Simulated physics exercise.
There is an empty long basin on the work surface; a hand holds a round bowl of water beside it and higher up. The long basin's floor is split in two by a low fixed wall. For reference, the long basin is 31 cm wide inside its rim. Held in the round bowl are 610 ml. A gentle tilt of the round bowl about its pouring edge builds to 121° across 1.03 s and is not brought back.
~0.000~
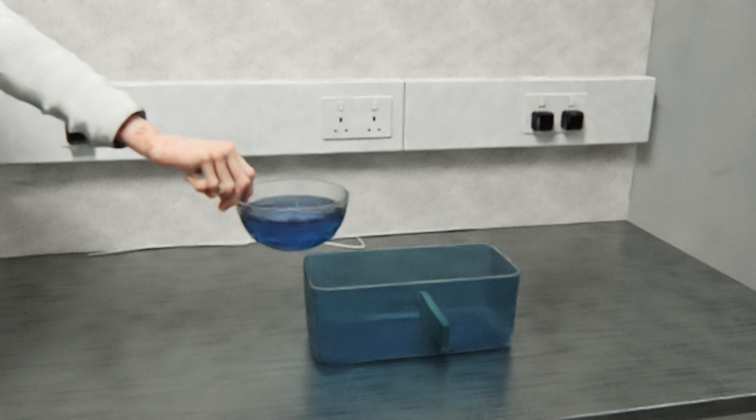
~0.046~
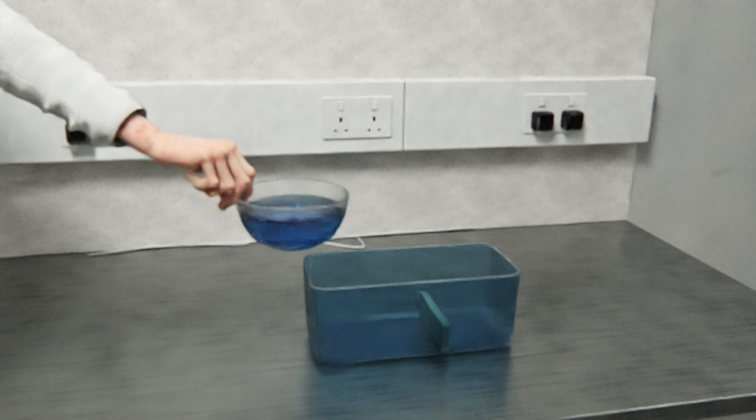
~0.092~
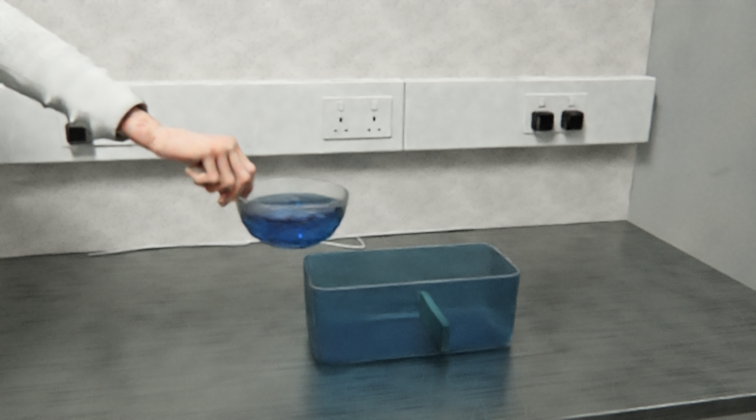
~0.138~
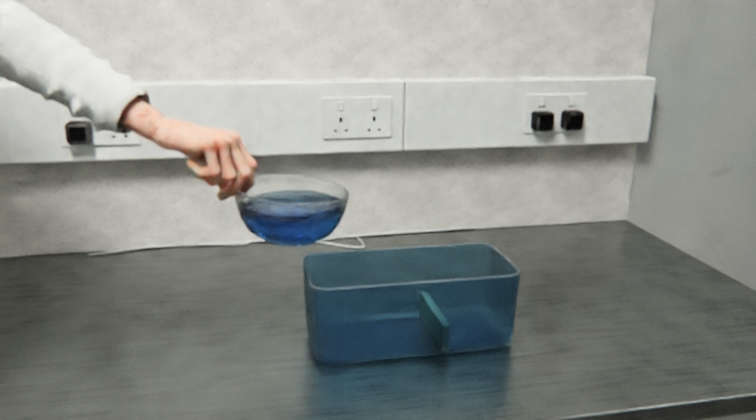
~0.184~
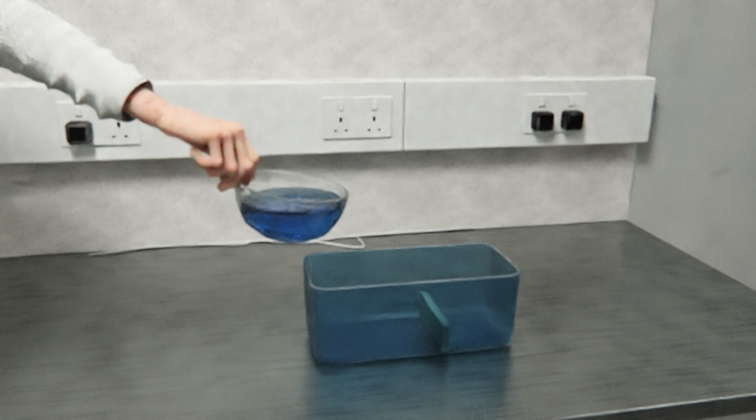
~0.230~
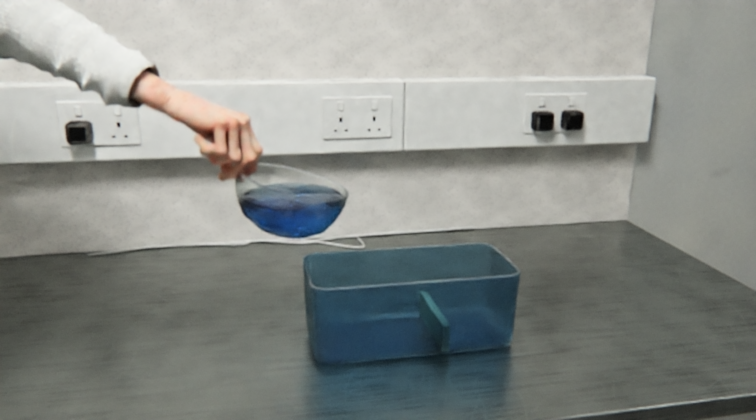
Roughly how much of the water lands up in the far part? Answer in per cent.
Around 19 %.
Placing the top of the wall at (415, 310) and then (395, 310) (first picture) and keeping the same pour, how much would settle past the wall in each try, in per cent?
60 then 85 %.
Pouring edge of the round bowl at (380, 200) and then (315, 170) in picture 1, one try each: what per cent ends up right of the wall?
The first try gives 70 percent and the second 10 percent.
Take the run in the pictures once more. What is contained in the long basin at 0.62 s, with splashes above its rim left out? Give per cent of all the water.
Near 10 in a hundred.
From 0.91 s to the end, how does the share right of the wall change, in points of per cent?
Its share increases, some 3 in a hundred.
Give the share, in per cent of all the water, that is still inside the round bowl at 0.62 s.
Roughly 40 per cent.
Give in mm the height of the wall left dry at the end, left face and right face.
Looks like roughly 22 mm on the left and roughly 34 mm on the right.
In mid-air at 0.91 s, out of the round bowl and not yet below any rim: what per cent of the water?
6 per cent, roughly.
Then, 0.62 s in, the tilt is 80° and 41 per cent is still to pour, 10 is left of the wall and 0 right of it.
Then, 0.91 s in, the tilt is 117° and 0 per cent is still to pour, 77 is left of the wall and 16 right of it.
Then, 1.21 s in, the tilt is 121° and 0 per cent is still to pour, 82 is left of the wall and 15 right of it.
Then, 1.53 s in, the tilt is 121° and 0 per cent is still to pour, 78 is left of the wall and 19 right of it.
Finally, 78 per cent lies left of the wall, 19 right of it and 3 outside.
